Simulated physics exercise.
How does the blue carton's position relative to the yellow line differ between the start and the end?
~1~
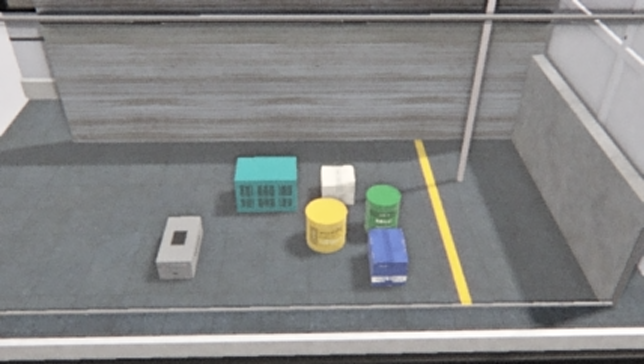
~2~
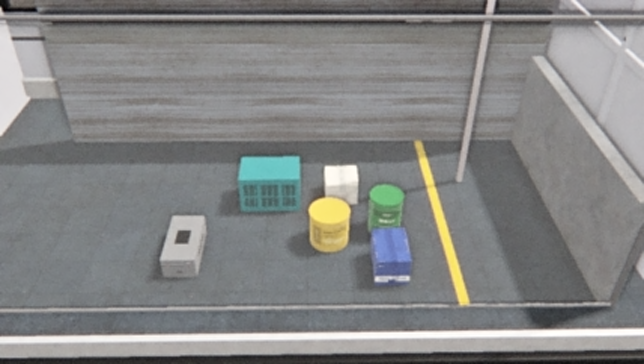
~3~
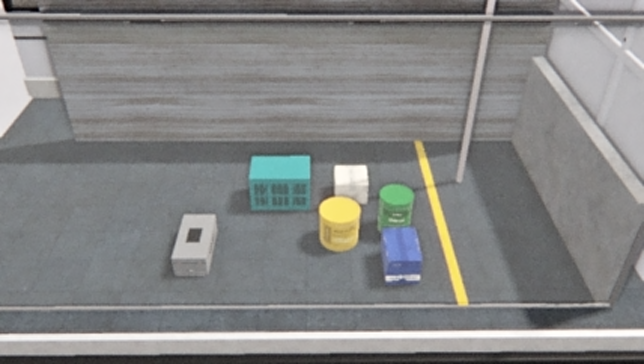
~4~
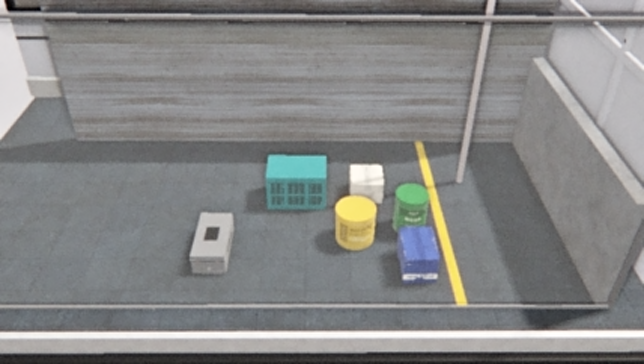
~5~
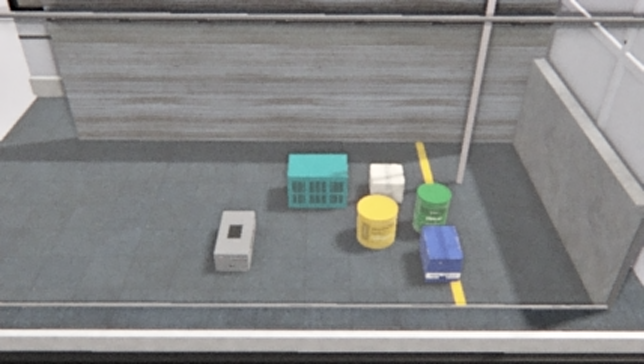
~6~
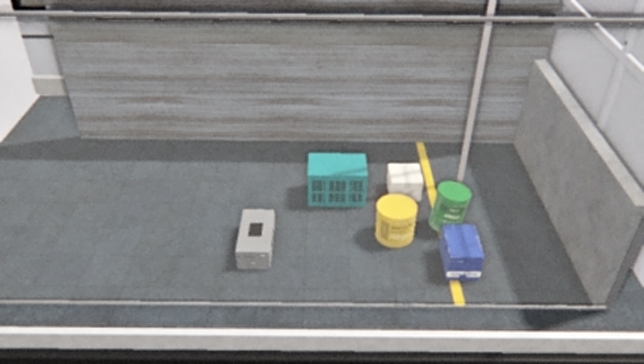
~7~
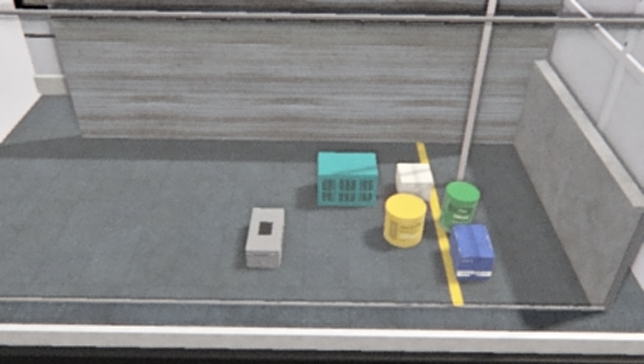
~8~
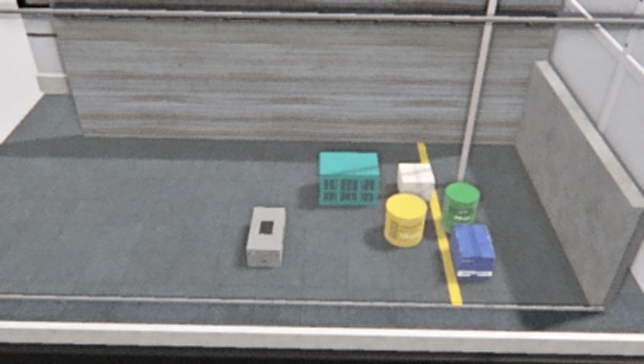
At the start the blue carton sits to the left of the yellow line, and by the end it has moved across to rest on the right side of it.
